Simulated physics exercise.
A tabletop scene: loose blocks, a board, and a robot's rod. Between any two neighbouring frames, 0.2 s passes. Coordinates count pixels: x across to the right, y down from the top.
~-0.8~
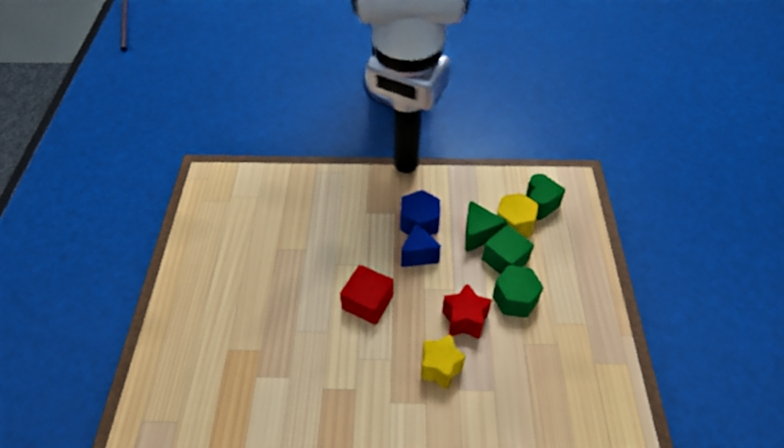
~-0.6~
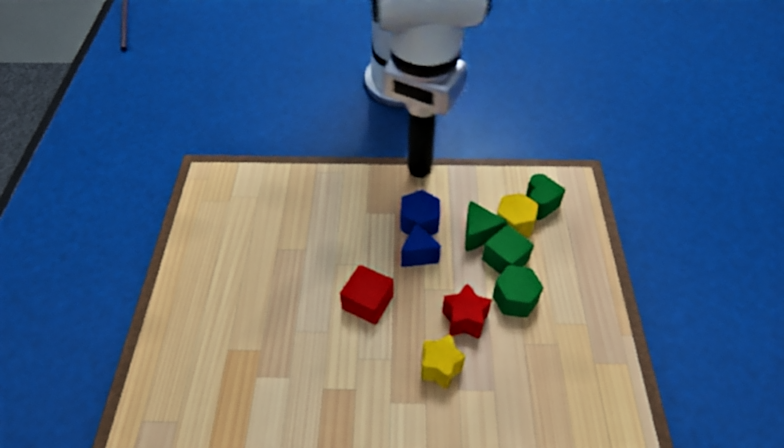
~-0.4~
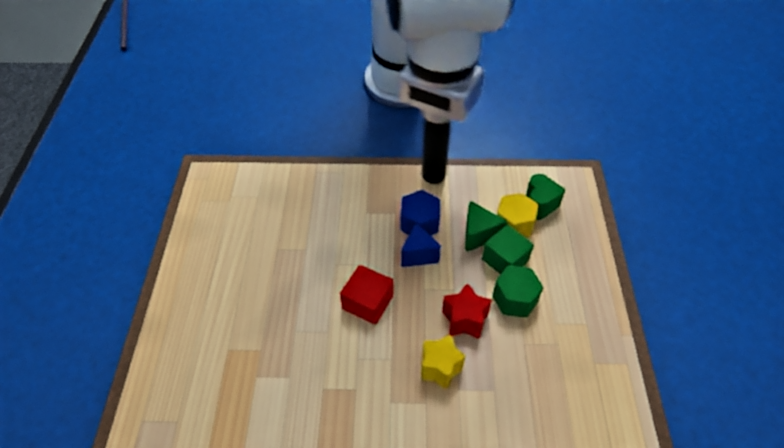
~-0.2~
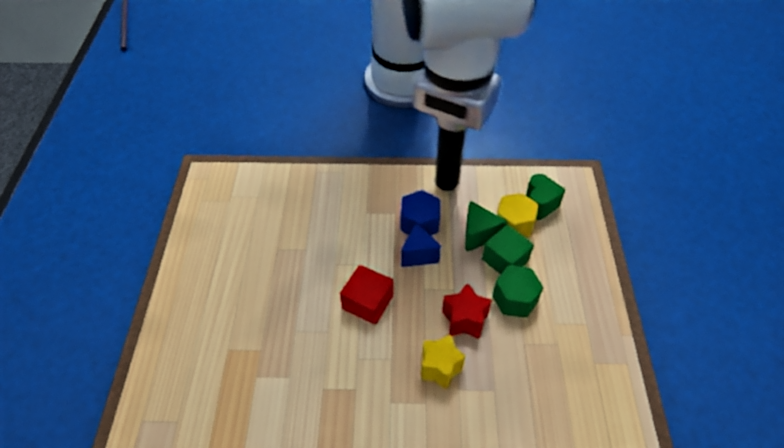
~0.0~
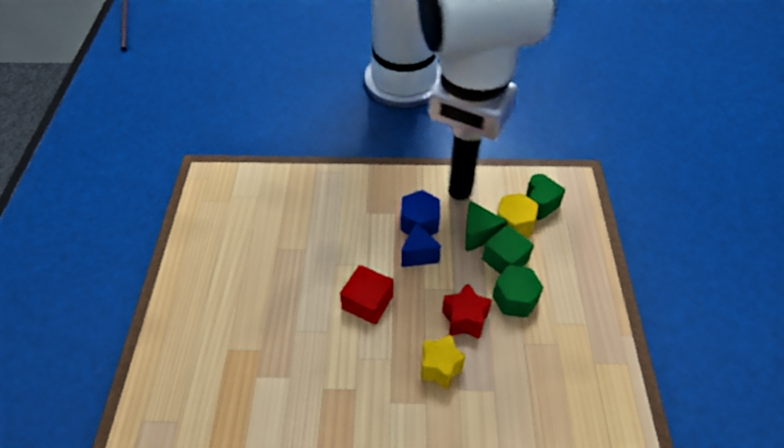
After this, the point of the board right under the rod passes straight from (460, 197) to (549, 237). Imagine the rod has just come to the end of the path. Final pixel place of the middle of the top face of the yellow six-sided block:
Its top face will be centred at roughly (572, 245).
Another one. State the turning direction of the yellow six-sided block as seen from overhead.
Twists clockwise.
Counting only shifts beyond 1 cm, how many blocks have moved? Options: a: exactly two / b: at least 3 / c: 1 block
c: 1 block.
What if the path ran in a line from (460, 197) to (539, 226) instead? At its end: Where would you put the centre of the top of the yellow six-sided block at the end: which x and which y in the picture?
I expect it at (555, 236).
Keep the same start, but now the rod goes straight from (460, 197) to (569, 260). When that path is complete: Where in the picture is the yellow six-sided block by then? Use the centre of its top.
My best guess is (608, 260).
What follows on the original path. One third of the way, rod at (489, 205); yellow six-sided block at (521, 209).
Two thirds of the way, rod at (520, 218); yellow six-sided block at (548, 227), turned 25° clockwise.
At the end, rod at (551, 231); yellow six-sided block at (572, 245), turned 60° clockwise; green heart in place.
